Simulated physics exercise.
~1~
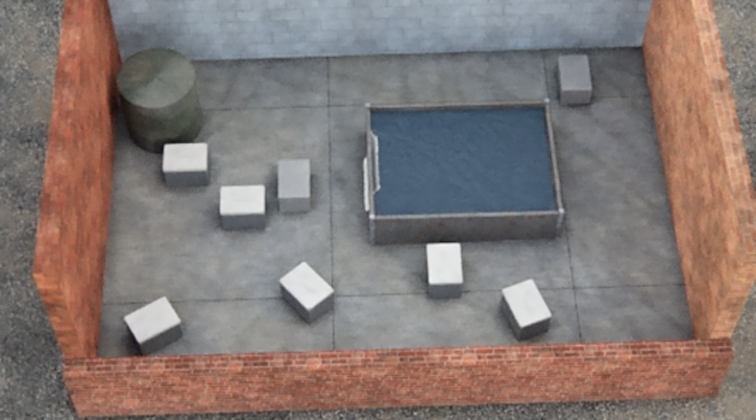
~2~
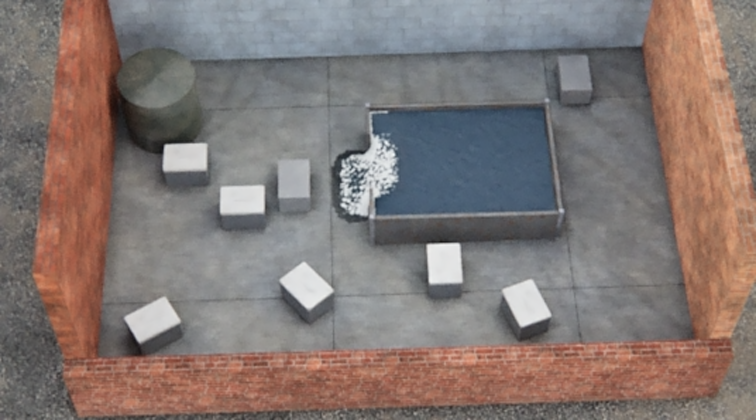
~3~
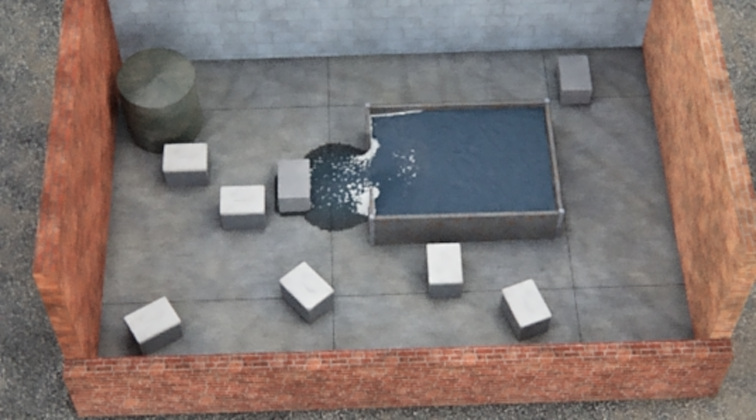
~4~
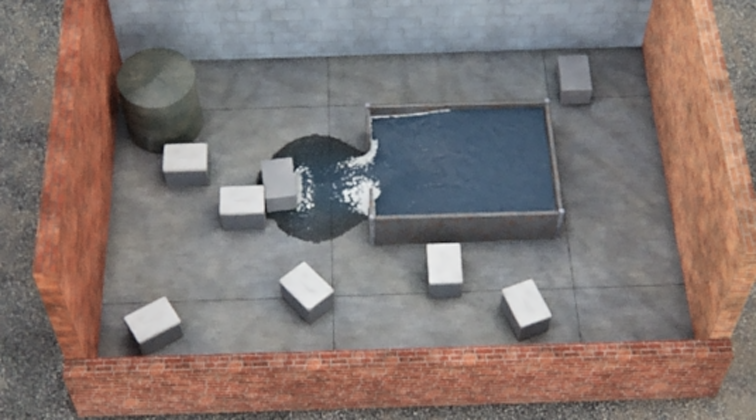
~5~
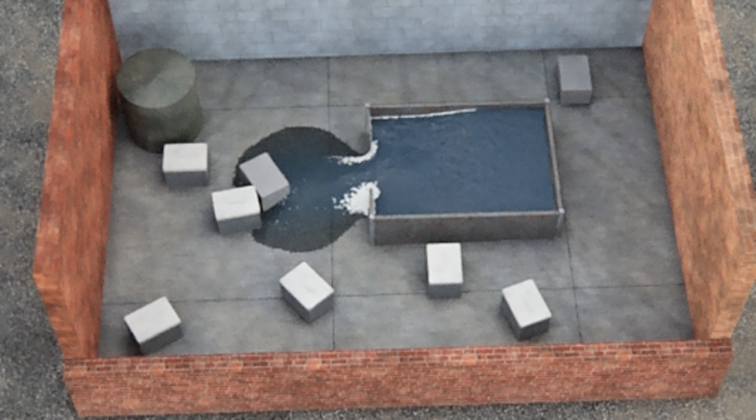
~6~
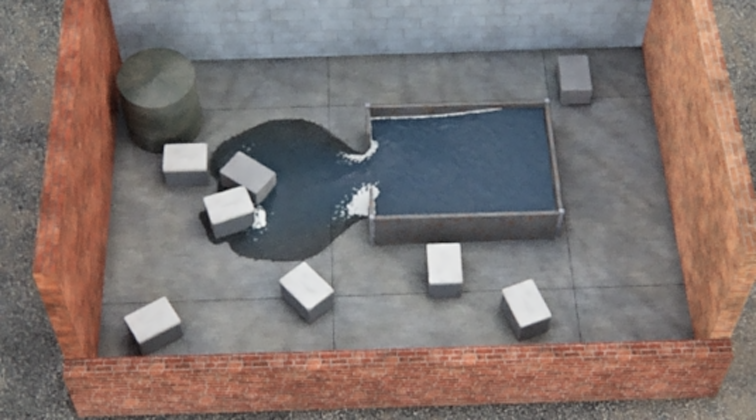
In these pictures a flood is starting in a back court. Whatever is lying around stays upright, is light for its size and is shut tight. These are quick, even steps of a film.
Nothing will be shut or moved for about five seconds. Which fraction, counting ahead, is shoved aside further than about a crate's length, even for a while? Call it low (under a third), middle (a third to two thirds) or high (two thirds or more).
Middle.
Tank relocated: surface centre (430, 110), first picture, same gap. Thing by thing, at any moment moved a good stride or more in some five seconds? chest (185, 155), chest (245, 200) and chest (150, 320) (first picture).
As listed: Pushed that far, pushed that far, pushed that far.
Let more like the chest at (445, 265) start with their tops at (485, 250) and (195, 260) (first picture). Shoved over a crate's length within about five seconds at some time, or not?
The first came up short, and the other did it.
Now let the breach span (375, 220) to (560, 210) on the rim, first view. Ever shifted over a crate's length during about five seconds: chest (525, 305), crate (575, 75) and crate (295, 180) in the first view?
Lab note - in sequence: Travelled far enough; travelled far enough; did not travel far.
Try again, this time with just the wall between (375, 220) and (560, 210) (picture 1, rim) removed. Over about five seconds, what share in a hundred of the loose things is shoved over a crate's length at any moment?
My estimate is some 80 per cent of them.
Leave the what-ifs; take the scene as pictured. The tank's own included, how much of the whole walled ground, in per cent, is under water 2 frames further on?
About 25 in a hundred.
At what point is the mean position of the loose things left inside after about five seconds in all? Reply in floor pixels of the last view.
Their centre sits close to (329, 265) on the floor of the last picture.
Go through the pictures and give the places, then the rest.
In the first frame, a crate at (294, 179), on the bottom; a chest at (243, 199), on the bottom; 0 of 8 have shifted.
In the second frame, a crate at (294, 179) rests on the ground; a chest at (243, 199), on the bottom; 0 of 8 have shifted.
In the third frame, a crate at (294, 179), on the bottom; a chest at (243, 199) rests on the ground; 0 of 8 have shifted.
In the fourth frame, a crate at (279, 178) rests on the ground, close to its start; a chest at (242, 199) rests on the ground; 1 of 8 have shifted.
In the fifth frame, a crate at (264, 175), on the bottom, a stride from its start; a chest at (236, 202), on the bottom, close to its start; 2 of 8 have shifted.
In the sixth frame, a crate at (248, 172) rests on the ground, a stride from its start; a chest at (229, 204) rests on the ground, close to its start; 2 of 8 have shifted.
A moment on, 2 of 8 are well off their spots; 1 afloat.
Next, 3 of 8 are well off their spots; 3 afloat.
Later, 3 of 8 are well off their spots; 4 afloat.
In the end, 4 of 8 are well off their spots, and 4 have been at some point; 4 afloat.
